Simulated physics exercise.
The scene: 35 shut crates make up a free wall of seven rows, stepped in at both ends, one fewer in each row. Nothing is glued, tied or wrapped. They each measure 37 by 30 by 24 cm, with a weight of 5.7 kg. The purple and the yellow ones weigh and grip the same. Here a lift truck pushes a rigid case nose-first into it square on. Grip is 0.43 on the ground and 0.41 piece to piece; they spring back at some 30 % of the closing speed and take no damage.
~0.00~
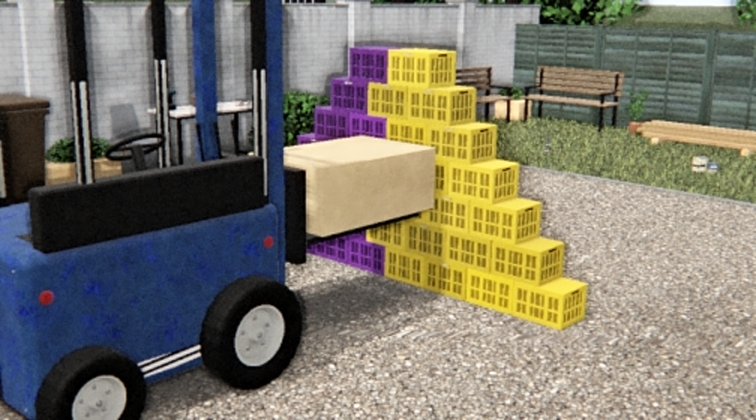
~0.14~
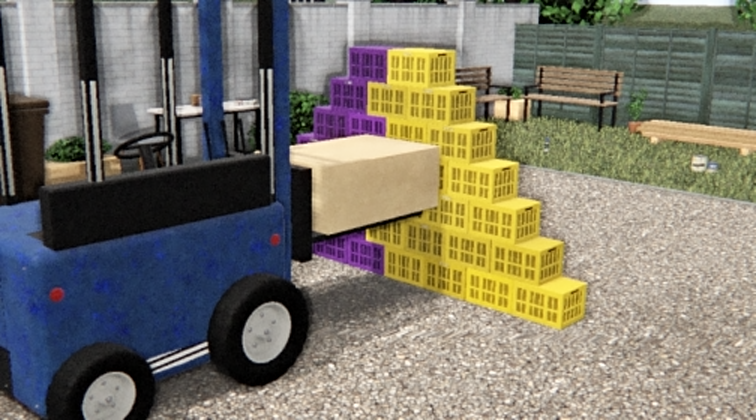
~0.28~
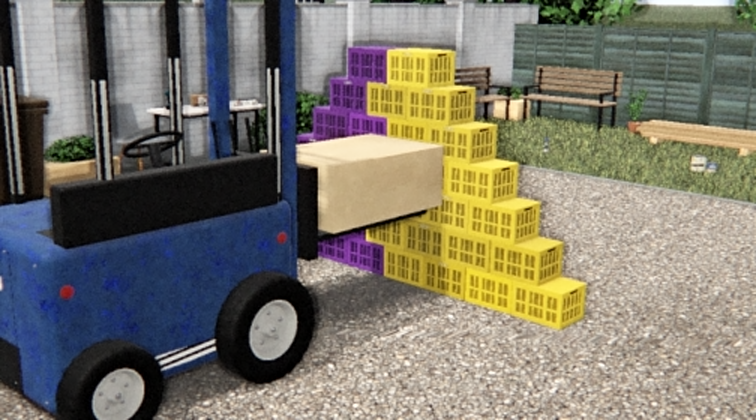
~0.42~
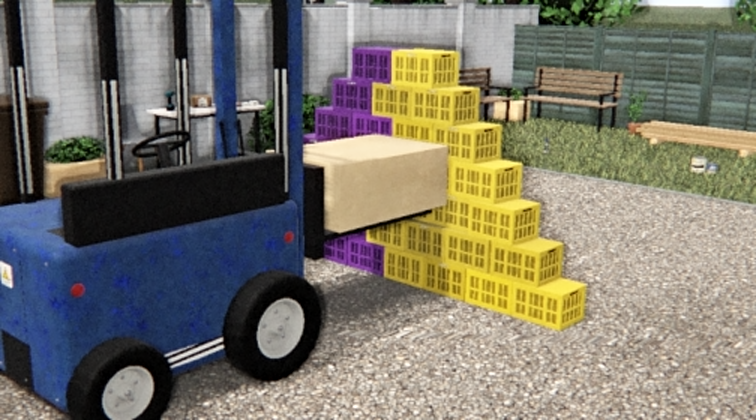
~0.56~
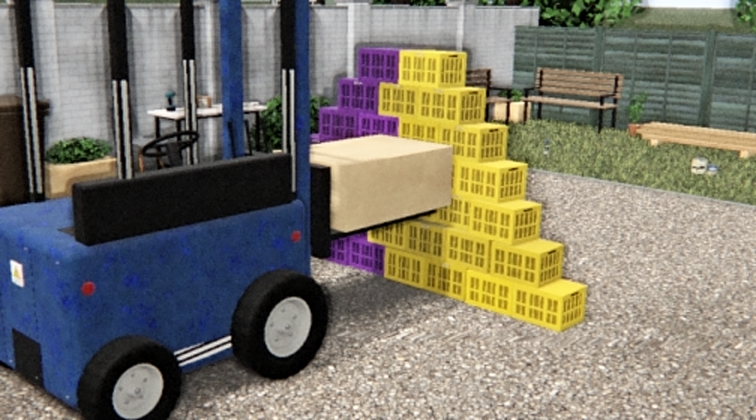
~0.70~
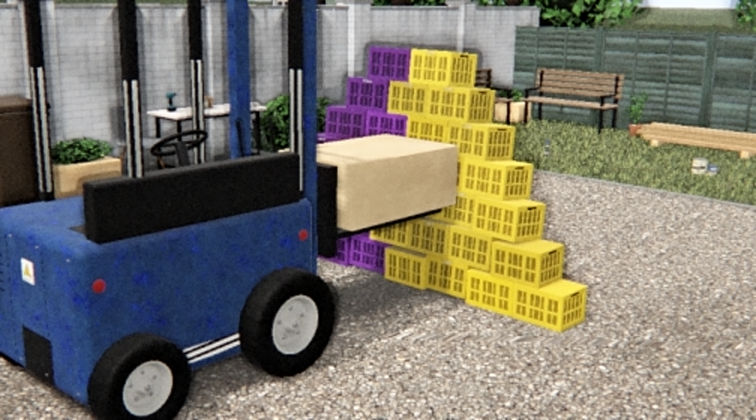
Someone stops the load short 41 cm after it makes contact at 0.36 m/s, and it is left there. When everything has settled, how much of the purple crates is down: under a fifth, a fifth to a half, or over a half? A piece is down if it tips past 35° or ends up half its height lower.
Over a half.
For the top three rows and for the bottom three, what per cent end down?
Top 100 per cent versus bottom 50 per cent.
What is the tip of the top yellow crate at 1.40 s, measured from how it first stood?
I'd put it at roughly 50 degrees away from its starting angle.
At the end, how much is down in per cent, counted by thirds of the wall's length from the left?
The thirds come out at 30 on the left, 90 in the middle and 70 on the right, in per cent.
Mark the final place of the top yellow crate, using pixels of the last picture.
Near (608, 204).
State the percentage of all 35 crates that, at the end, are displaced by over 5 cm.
It comes to 70 percent.
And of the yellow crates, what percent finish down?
For yellow, it's 80 per cent down at the end.
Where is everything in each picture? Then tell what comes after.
In the first picture (each place is the centre of the face we see best), load (425, 174) 9 cm short of touching; top purple crate (368, 66); top yellow crate (408, 69); all as stacked.
The second picture shows load (430, 173) 40 mm short of touching; top purple crate (367, 65).
The third picture shows load (434, 172) 11 mm in; top purple crate (367, 65).
The fourth picture shows load (439, 172) 6 cm in; top purple crate (371, 66) moved 38 mm; top yellow crate (411, 69) moved 46 mm; 16 have shifted.
The fifth picture shows load (444, 172) 11 cm in; top purple crate (378, 66) moved 11 cm; top yellow crate (419, 69) moved 12 cm; 18 have shifted.
The sixth picture shows load (449, 171) 16 cm in; top purple crate (388, 64) tilted 6°; top yellow crate (430, 68) tilted 6°; steepest lean 6°, the crate at (426, 134); 25 have shifted.
By 1.04 s, none of the 16 purple crates down (0 of 35 in all colours); top purple crate tilted 18°; top yellow crate tilted 18°.
By 1.40 s, 10 of the 16 purple crates down (25 of 35 in all colours); top purple crate tilted 46°, 40 cm lower; top yellow crate tilted 46°, 42 cm lower.
By 1.78 s, 10 of the 16 purple crates down (25 of 35 in all colours); top purple crate on its side; top yellow crate on its side.
When it is over (2.6 s), 10 of the 16 purple crates down (25 of 35 in all colours); top purple crate on its side; top yellow crate on its side. That is 62 per cent. In pixels of the last frame, middles, top purple crate near (544, 197), top yellow crate near (608, 204).
